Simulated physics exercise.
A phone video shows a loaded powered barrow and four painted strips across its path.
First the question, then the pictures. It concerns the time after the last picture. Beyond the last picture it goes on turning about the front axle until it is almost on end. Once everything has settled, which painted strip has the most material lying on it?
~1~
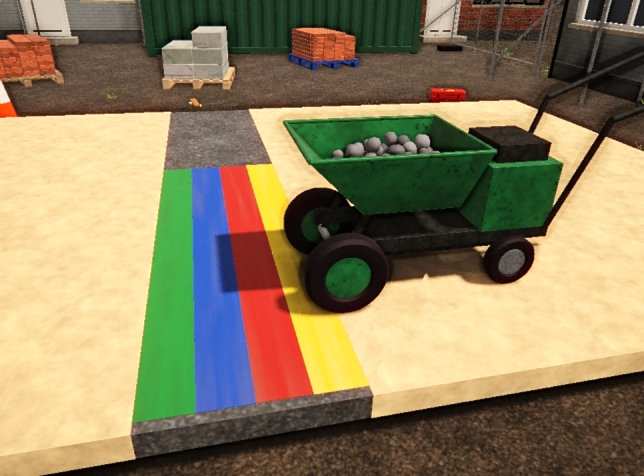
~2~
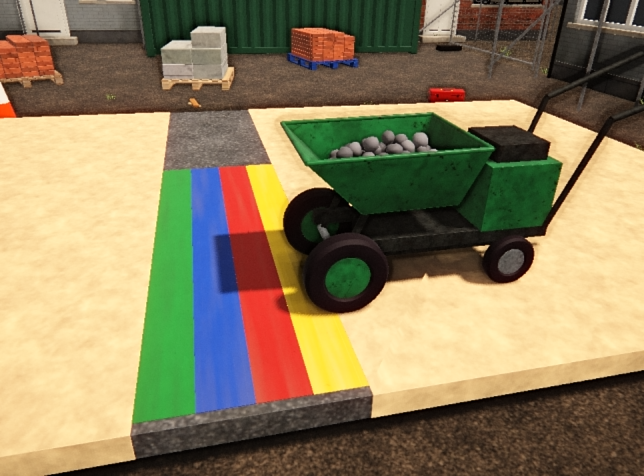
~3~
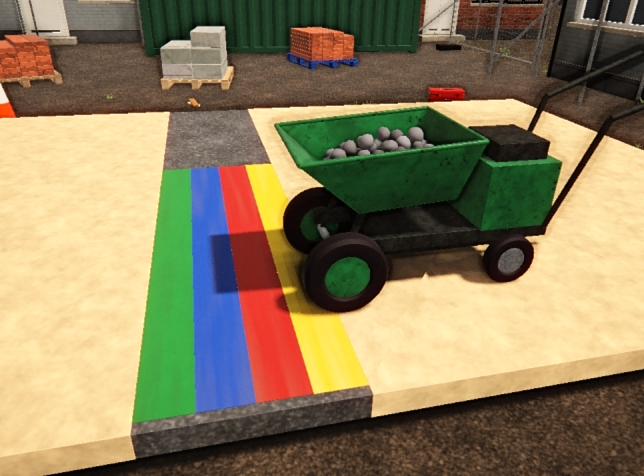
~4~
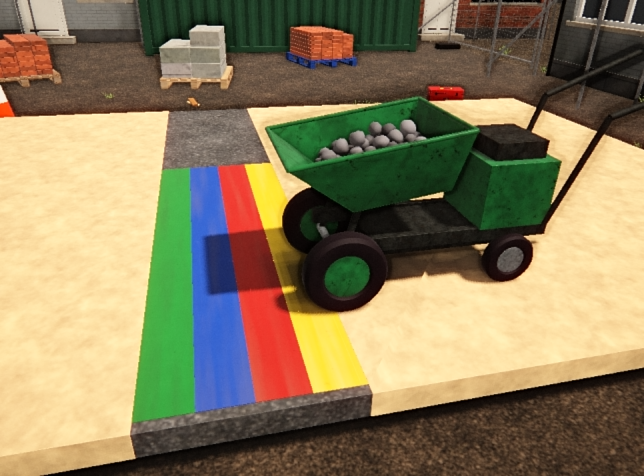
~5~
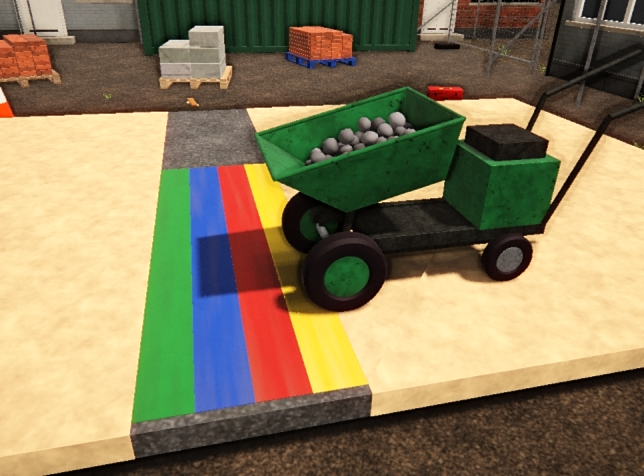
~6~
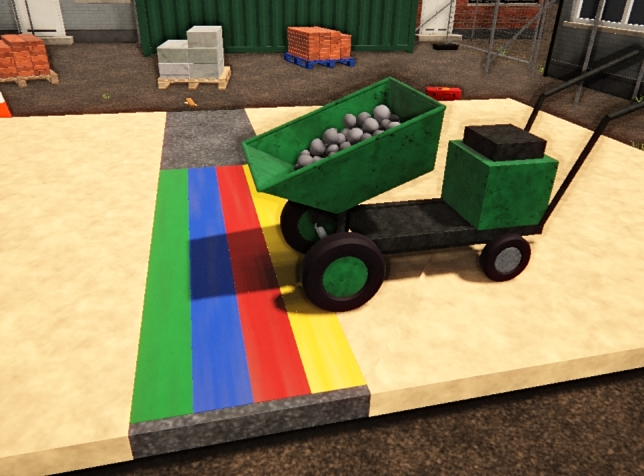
Most of it lies on the green strip.
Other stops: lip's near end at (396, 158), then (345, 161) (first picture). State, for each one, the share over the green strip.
Estimates, in order: 20 % then 30 %.
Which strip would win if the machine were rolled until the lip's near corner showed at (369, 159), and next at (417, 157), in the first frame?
Taking them in order, it would be blue and then the red strip.
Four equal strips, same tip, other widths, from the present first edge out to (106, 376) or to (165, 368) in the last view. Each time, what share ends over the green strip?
Shares: Close to 40 %; close to 40 %.
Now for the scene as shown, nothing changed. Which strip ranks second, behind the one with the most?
It is the blue one.
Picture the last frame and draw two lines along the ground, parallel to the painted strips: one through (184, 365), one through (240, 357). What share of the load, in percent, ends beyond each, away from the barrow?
Close to 80 and 100 per cent respectively.
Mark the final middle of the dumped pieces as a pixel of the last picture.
About (151, 293).
Just after the last frame, skip tipped steeply; every one in the skip.
A moment on, skip tipped right over; roughly a third in the skip; about a tenth over the blue strip; roughly a third over the green strip; about a tenth off the paint.
Further on, skip tipped right over; just a few in the skip; about a tenth over the blue strip; roughly a third over the green strip; roughly half off the paint.
When it is over, skip tipped right over; just a few in the skip; not one over the yellow strip; not one over the red strip; about a tenth over the blue strip; roughly half over the green strip; roughly a third off the paint.
